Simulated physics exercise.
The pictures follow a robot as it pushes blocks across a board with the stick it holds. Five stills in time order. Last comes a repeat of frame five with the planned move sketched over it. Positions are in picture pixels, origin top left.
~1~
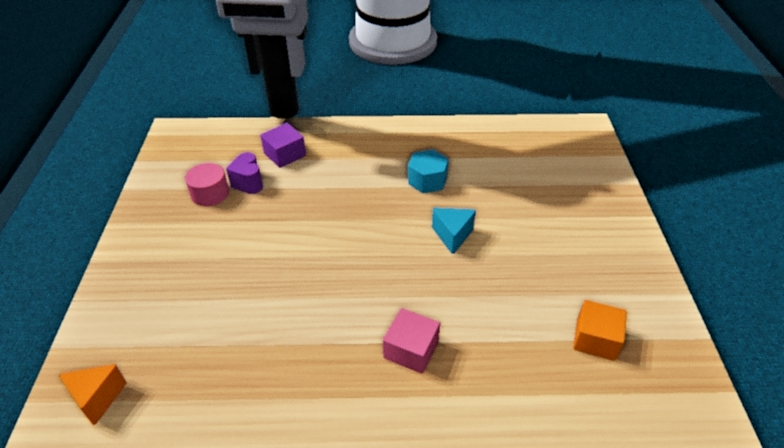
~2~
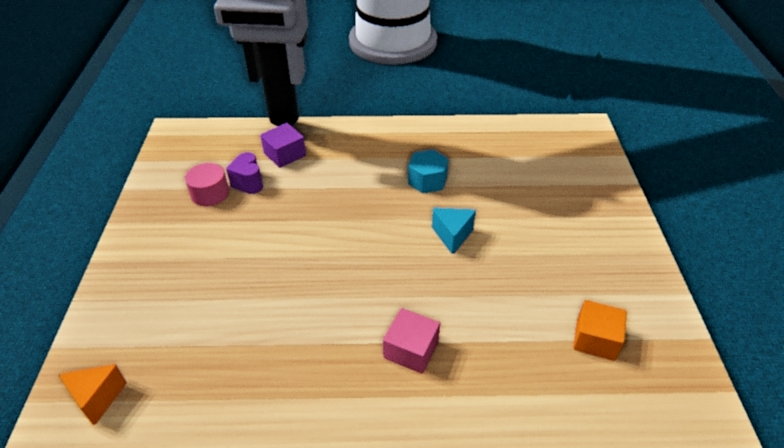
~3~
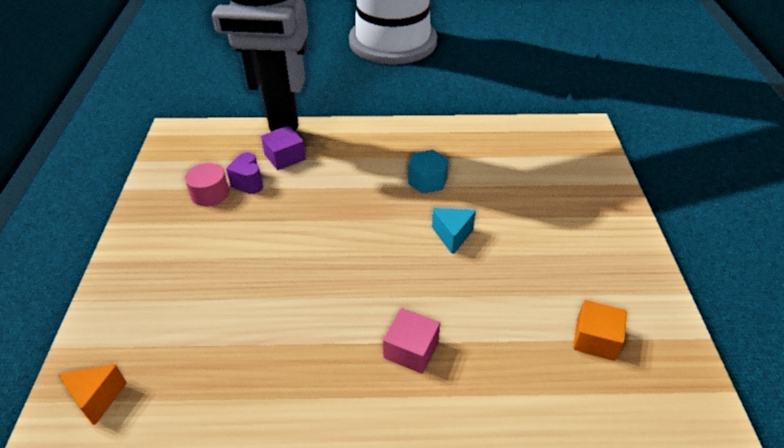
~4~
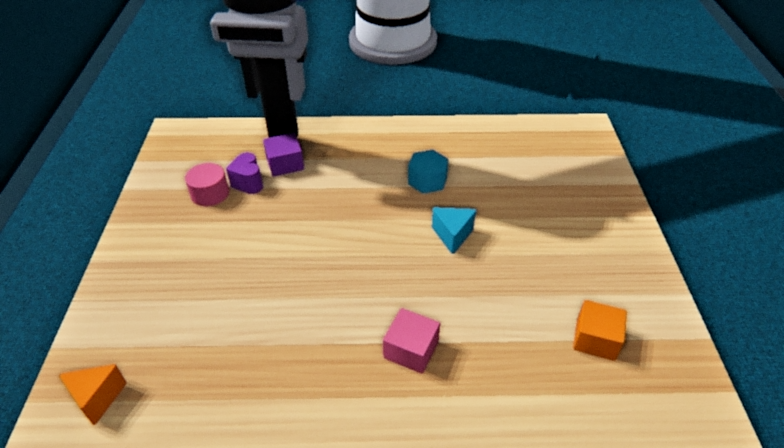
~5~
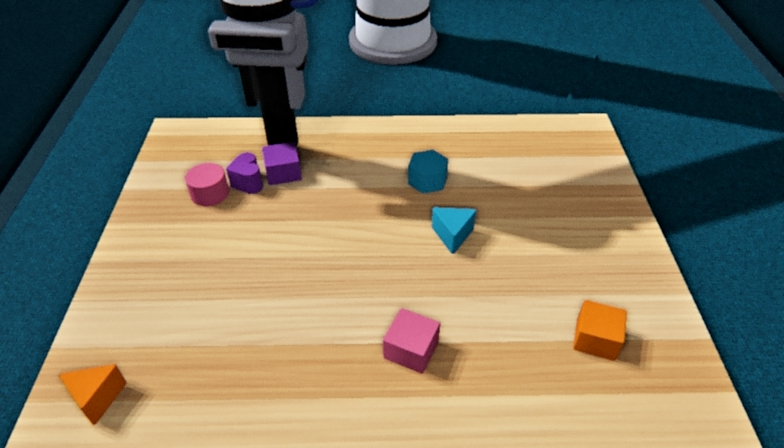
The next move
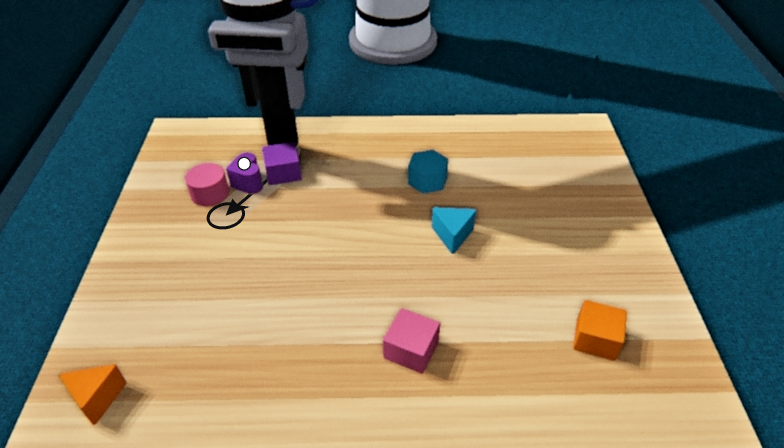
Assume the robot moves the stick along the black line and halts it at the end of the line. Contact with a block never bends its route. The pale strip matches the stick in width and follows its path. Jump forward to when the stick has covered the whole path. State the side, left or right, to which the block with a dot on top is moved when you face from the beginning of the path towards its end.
It's pushed right.
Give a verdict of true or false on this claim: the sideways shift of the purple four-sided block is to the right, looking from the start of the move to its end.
That statement is not accurate.
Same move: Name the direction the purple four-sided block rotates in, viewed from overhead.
Its spin: Anticlockwise.
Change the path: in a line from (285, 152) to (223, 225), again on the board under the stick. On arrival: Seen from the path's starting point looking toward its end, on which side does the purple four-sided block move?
It shifts leftward.
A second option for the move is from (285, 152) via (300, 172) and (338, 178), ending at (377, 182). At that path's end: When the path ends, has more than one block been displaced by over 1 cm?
Going by the path, no.
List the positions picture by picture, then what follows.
In the first picture, tip of the stick (285, 111), middles of tops, pink round block (205, 174), purple heart (244, 164), purple four-sided block (282, 135).
In the second picture, stick (284, 119), nothing pushed.
In the third picture, stick (284, 126), purple four-sided block (282, 138).
In the fourth picture, stick (284, 135), purple four-sided block (282, 145).
In the fifth picture, stick (283, 143), pink round block (205, 174), purple heart (244, 164), purple four-sided block (280, 154).
The line goes from (285, 152) through (263, 184) to (226, 216); the dot is on the purple heart.
The first path, step by step. One third of the way, stick (272, 164); purple heart (240, 166); purple four-sided block (275, 175).
Two thirds of the way, stick (249, 185); pink round block (175, 181); purple heart (210, 178), turned 55° clockwise; purple four-sided block (274, 188), turned 35° anticlockwise.
At the end, stick (223, 206); pink round block (157, 182); purple heart (188, 188), turned 90° clockwise; purple four-sided block (274, 188), turned 40° anticlockwise.
